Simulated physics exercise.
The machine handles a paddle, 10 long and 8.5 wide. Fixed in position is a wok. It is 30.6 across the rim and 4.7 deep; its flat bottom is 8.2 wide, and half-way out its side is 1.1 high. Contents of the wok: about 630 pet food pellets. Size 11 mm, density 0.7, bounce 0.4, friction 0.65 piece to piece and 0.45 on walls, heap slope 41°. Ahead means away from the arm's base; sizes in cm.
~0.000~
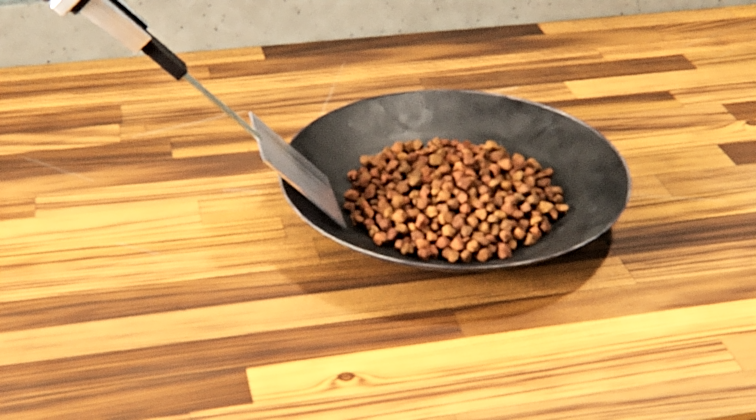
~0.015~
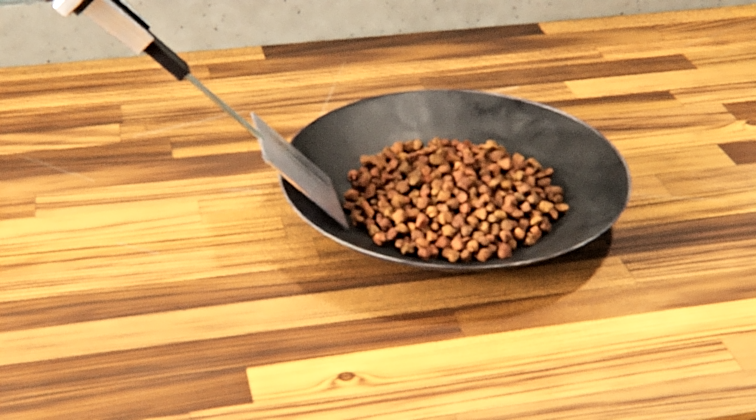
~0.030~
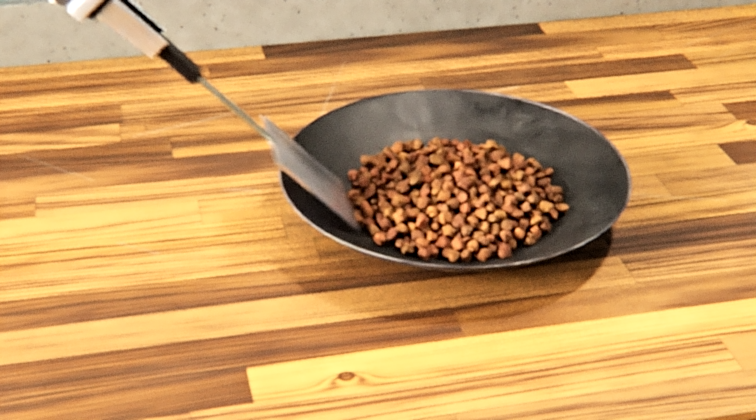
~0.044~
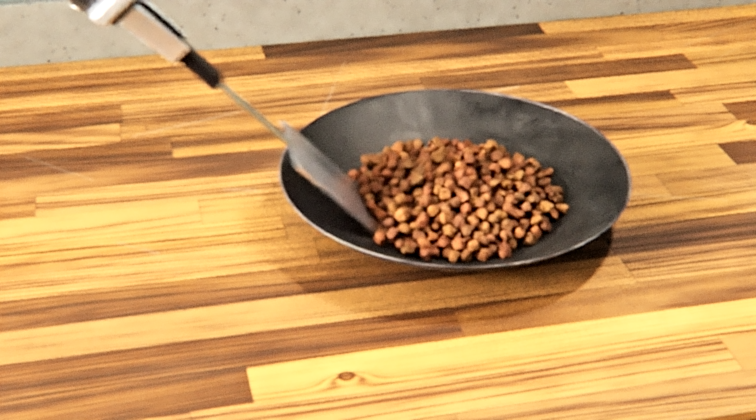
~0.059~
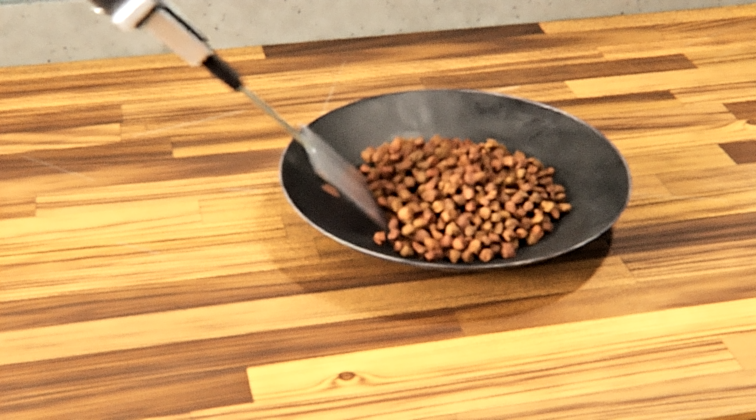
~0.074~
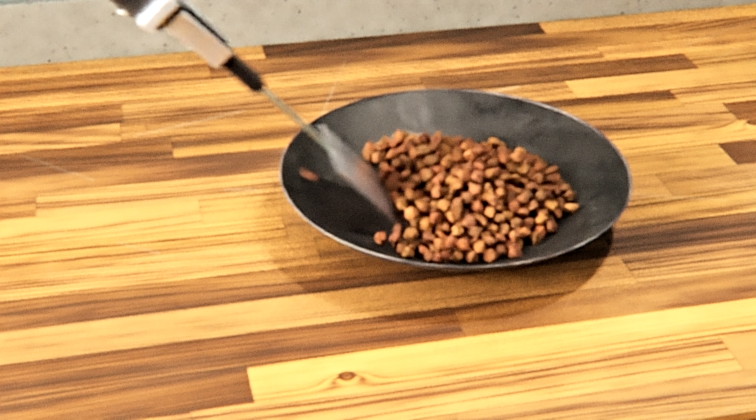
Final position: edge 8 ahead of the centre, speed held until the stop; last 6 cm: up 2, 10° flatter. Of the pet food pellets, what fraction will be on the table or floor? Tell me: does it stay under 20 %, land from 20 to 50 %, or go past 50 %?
It lands from 20 to 50 %.
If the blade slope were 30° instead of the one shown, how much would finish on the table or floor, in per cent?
25 %.
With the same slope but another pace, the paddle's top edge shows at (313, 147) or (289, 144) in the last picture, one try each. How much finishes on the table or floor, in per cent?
About 15 and 10 percent.
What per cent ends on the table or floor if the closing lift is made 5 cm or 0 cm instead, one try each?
It works out to some 25 per cent for the first setting and some 20 per cent for the second.
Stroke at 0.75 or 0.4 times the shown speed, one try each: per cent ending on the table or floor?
Some 20 and 5 per cent.
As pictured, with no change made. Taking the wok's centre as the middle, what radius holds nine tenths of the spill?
Roughly 30 cm.
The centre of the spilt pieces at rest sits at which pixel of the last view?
Around (697, 185).
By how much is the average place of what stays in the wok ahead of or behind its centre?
Offset: About 5.5 cm, ahead.
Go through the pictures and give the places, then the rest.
The first frame shows paddle top edge at (256, 135), sloping 48°; upper third of the load around (452, 184), from x 350 to 560, top at y 145; 629 in the wok.
The second frame shows paddle top edge at (259, 136), sloping 48°; upper third of the load around (452, 184), from x 350 to 560, top at y 145.
The third frame shows paddle top edge at (271, 139), sloping 48°; upper third of the load around (452, 184), from x 350 to 560, top at y 145.
The fourth frame shows paddle top edge at (290, 144), sloping 48°; upper third of the load around (451, 182), from x 355 to 560, top at y 145.
The fifth frame shows paddle top edge at (309, 146), sloping 48°; upper third of the load around (452, 179), from x 335 to 565, top at y 140.
The sixth frame shows paddle top edge at (329, 147), sloping 48°; upper third of the load around (457, 175), from x 310 to 570, top at y 135; 629 in the wok.
By 0.11 s, sloping 48°, highest piece 9 above the table; 628 in the wok, 1 on the blade or in flight.
By 0.15 s, sloping 45°, highest piece 11 above the table; 628 in the wok, 1 on the blade or in flight.
By 0.37 s, sloping 38°, highest piece 7 above the table; 457 in the wok, 157 on the table or floor, 15 on the blade or in flight.
By 1.42 s, sloping 38°, highest piece 5 above the table; 452 in the wok, 177 on the table or floor.
Final count, 452 in the wok, 177 on the table or floor. That is 28 % on the table or floor.
